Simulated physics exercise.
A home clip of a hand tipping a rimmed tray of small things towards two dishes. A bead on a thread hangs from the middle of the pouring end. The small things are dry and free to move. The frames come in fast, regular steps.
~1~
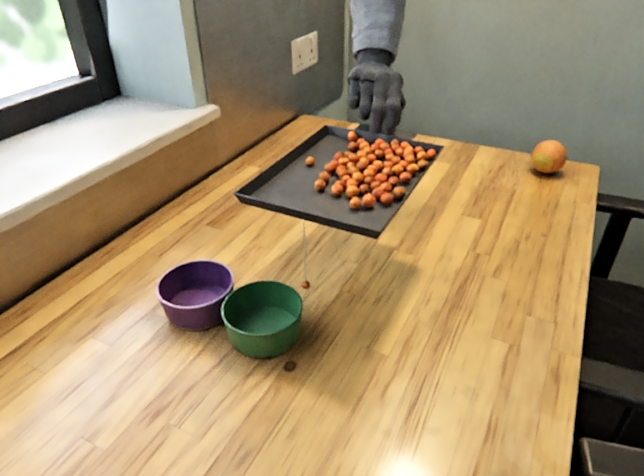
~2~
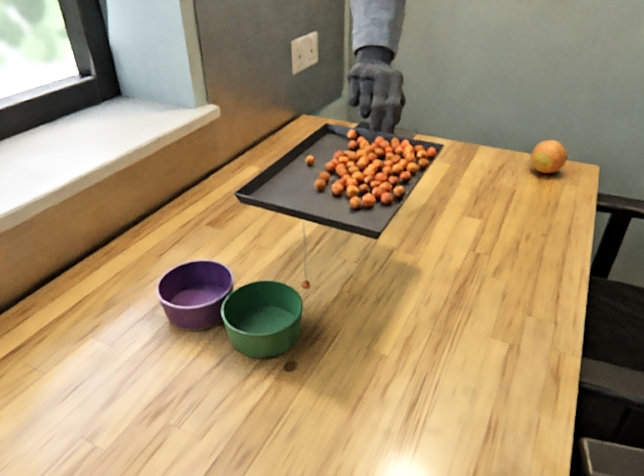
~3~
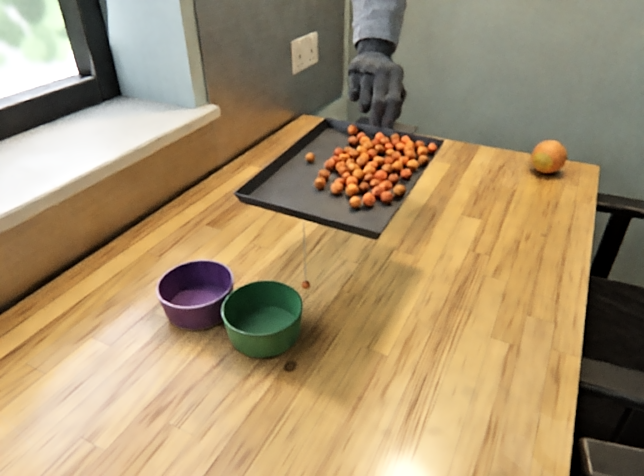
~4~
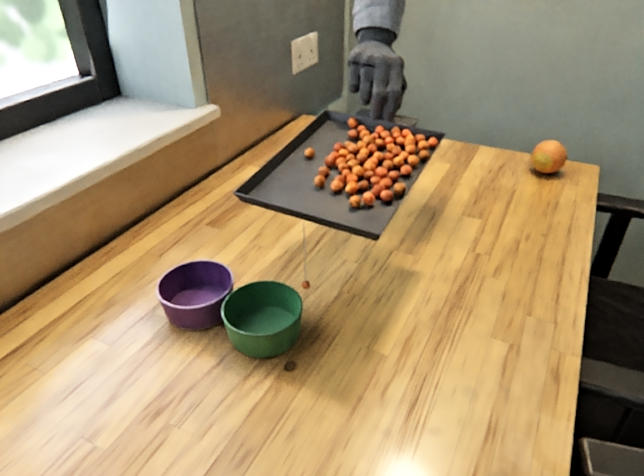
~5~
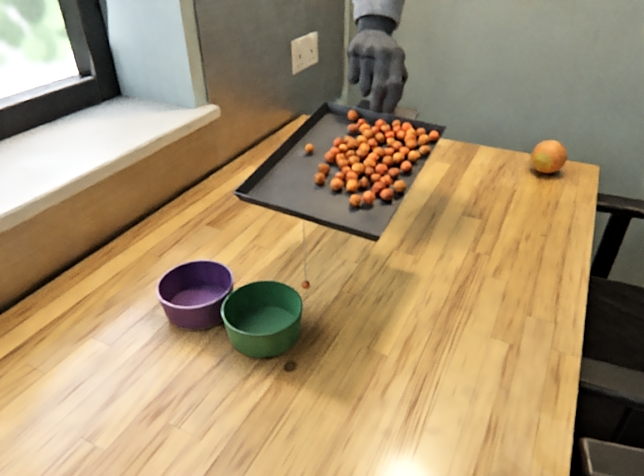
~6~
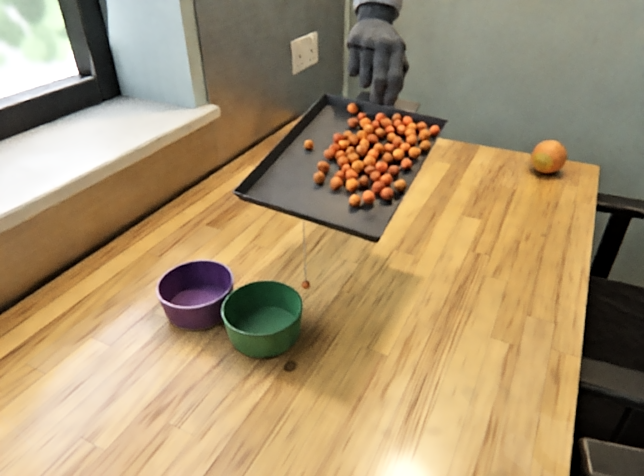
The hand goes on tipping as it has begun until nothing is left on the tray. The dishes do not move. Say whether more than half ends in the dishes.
Together they catch less than half.
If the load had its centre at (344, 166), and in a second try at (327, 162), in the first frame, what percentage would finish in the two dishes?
First some 20, then 20 per cent.
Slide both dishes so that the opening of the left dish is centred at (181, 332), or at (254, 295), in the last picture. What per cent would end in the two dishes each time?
Roughly 0 per cent, and 70 per cent.
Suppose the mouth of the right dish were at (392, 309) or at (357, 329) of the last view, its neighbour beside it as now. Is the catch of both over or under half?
First under half, then above a half.
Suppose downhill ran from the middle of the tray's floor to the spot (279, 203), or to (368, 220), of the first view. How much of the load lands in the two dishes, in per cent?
First some 70, then 0 per cent.
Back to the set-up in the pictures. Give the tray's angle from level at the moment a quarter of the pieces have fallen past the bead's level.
At about 75°.
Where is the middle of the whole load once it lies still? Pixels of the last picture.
Near (342, 367).
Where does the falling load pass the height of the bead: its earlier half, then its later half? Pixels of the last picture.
First near (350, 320), later near (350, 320).
Shortly afterwards, tray tipped steeply; all but a few on the tray; only a few in the right dish; a little outside both; only a few in the air.
Next, tray tipped right over; a little in the right dish; the bulk outside both; a little in the air.
Some moments later, tray tipped past a quarter turn; a little in the right dish; all but a few outside both.
In the end, tray tipped past a quarter turn; a little in the right dish; none at all in the left dish; all but a few outside both.
